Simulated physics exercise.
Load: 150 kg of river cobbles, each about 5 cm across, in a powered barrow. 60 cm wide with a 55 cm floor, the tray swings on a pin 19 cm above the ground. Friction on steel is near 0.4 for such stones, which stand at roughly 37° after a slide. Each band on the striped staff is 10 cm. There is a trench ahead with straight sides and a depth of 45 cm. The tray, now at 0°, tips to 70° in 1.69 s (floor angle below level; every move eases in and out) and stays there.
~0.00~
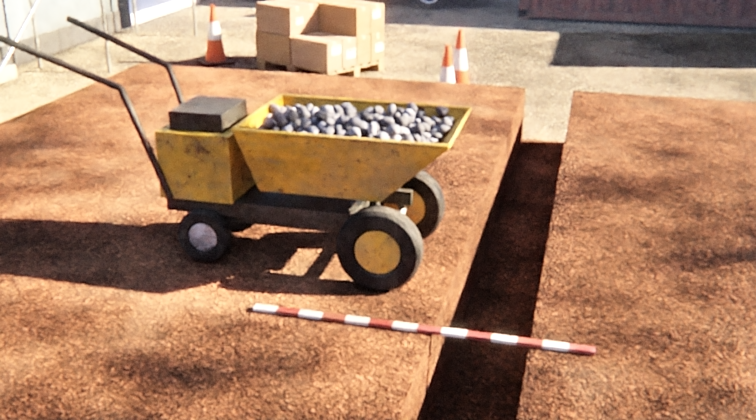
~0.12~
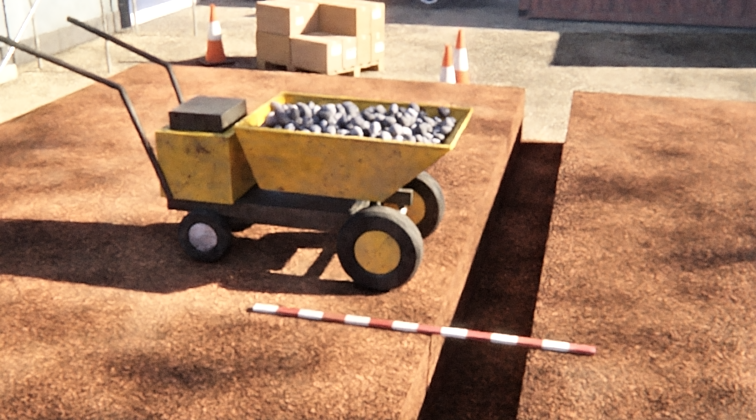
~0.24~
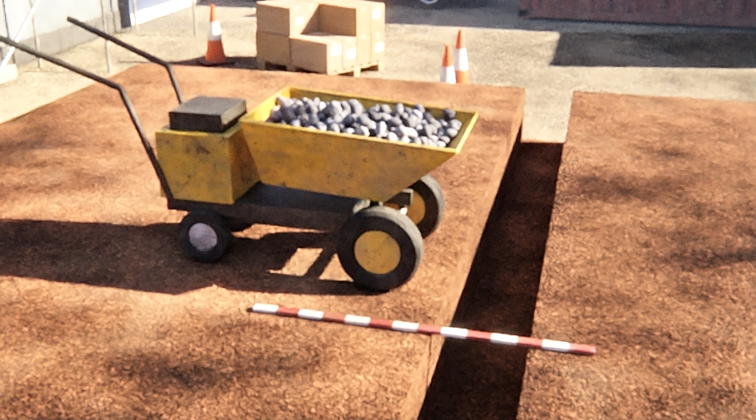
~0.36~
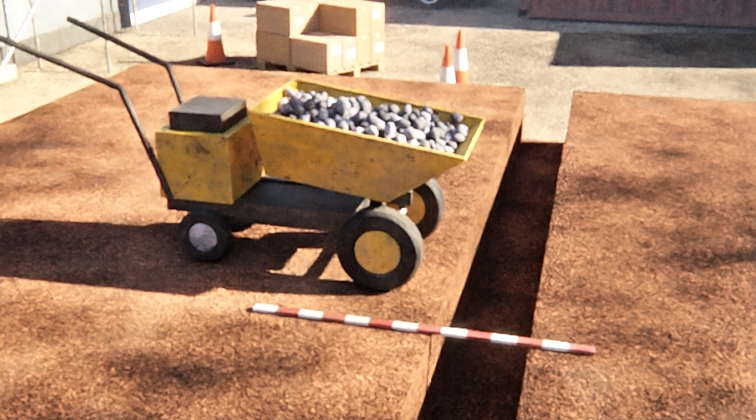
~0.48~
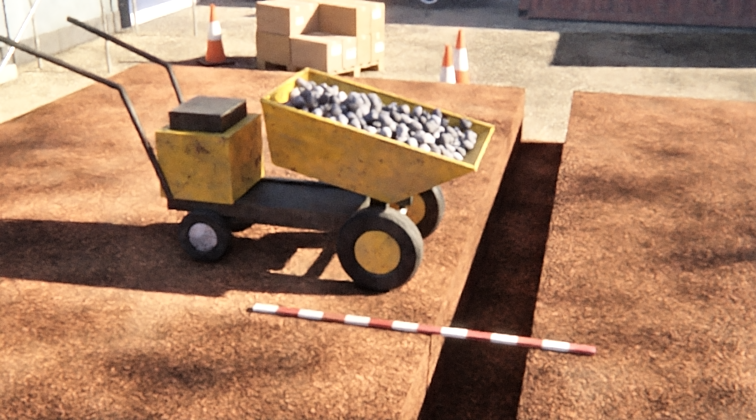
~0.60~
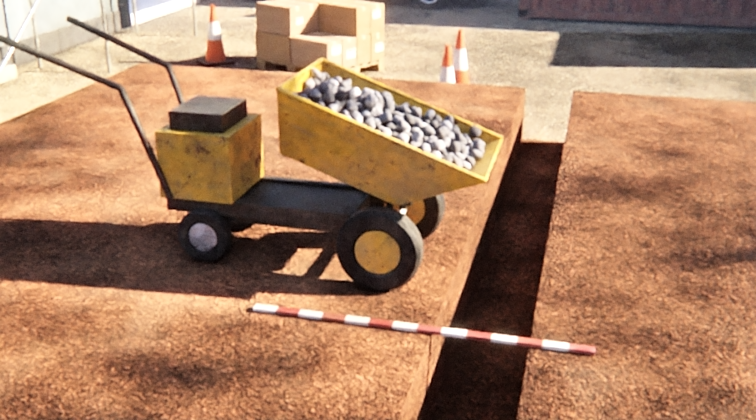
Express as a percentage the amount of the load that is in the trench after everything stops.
The amount is close to 47 per cent of the load.
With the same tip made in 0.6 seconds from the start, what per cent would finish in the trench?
Then roughly 30 percent.
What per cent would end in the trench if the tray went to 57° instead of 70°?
Then about 50 per cent.
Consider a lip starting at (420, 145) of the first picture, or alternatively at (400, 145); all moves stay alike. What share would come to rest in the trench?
I'd expect close to 80 per cent at the first and 100 per cent at the second.
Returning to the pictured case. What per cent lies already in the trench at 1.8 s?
Some 20 per cent of the load by that point.
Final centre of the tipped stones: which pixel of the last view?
Around (553, 277).
After 1.3 s the floor is at 59°; 98 % in the tray, 1 % in the trench, 1 % past the trench; the foremost stones are at (544, 265).
After 1.8 s the floor is at 70°; 40 % in the tray, 19 % in the trench, 41 % past the trench; the foremost stones are at (689, 291).
After 2.1 s the floor is at 70°; 16 % in the tray, 29 % in the trench, 56 % past the trench; the foremost stones are past the picture's edge.
After 4.1 s the floor is at 70°; 0 % in the tray, 47 % in the trench, 53 % past the trench; the foremost stones are past the picture's edge.
